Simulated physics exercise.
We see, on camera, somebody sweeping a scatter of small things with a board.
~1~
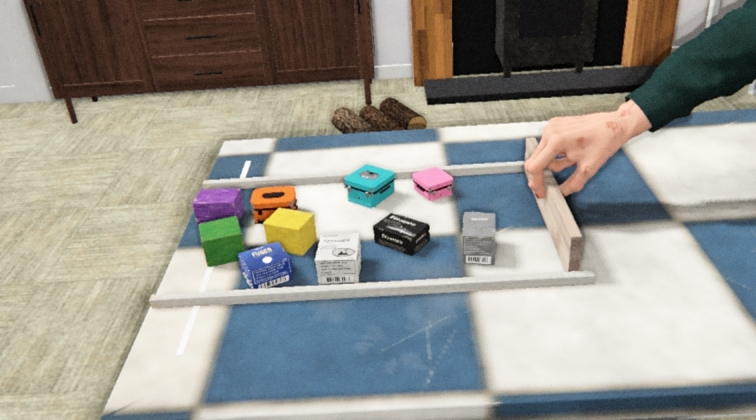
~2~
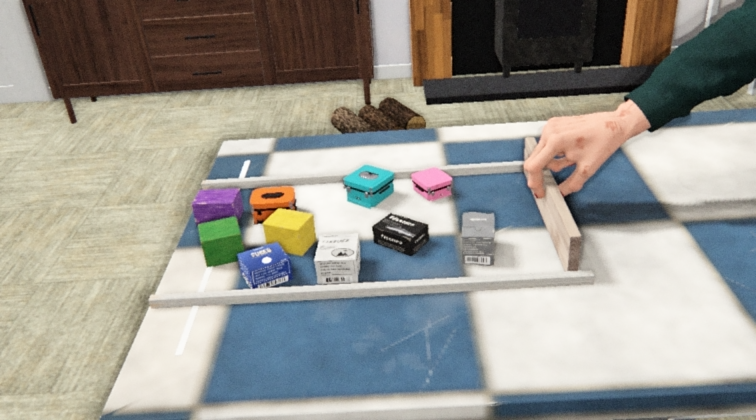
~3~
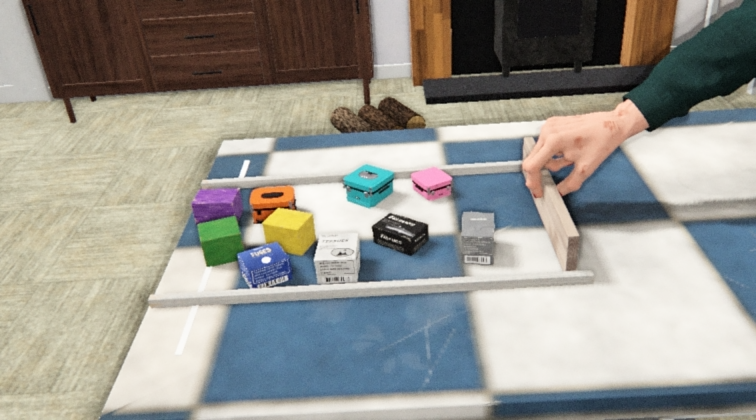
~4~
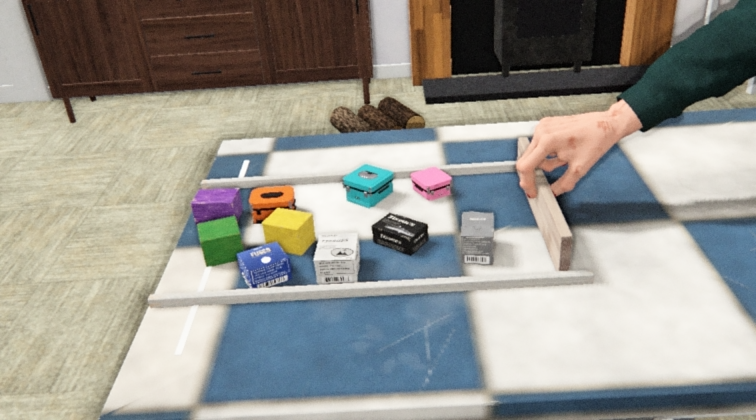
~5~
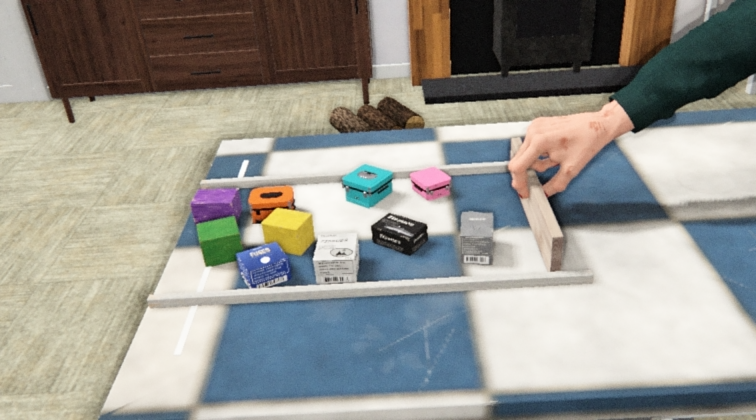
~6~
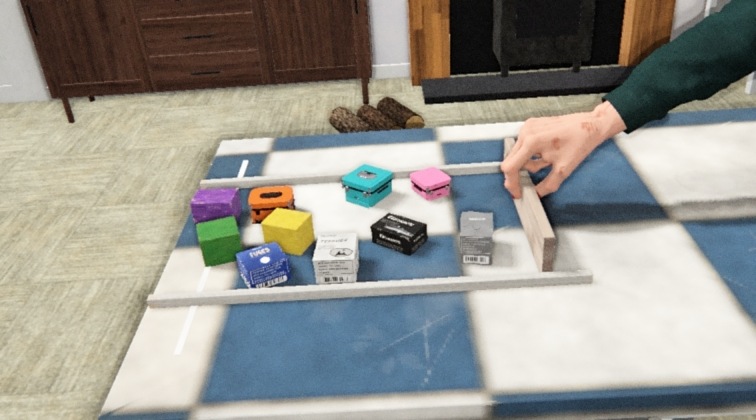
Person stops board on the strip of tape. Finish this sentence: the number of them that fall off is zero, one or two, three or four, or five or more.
The number of them that fall off is five or more.
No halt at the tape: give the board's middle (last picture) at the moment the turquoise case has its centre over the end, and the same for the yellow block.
The middle sits near (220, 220) for the first and near (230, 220) for the other.
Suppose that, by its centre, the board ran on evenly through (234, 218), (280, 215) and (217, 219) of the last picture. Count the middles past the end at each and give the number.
The numbers past the end are 4, 1 and 7.
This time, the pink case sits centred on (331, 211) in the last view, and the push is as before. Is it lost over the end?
From that start, the object then is safe.
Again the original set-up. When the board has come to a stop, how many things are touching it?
It's 3 of them.
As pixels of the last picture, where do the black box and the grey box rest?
The first near (203, 229), the second near (190, 255).
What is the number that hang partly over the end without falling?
Count: 0.
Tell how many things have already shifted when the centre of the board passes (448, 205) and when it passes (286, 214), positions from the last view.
Counts: 3 / 10.
Soon after, none off yet; purple block at rest near (217, 207); green block at rest near (220, 242); orange case at rest near (273, 205).
After that, none off yet; purple block at rest near (214, 208); green block at rest near (220, 242); orange case displaced a little near (257, 208).
And then, one off so far; purple block on its way down; green block displaced about its own width near (169, 244); orange case displaced well along near (186, 220).
In the end, the number that fall off is five or more; gone, turquoise case, white box, yellow block, blue box, orange case, green block and purple block.
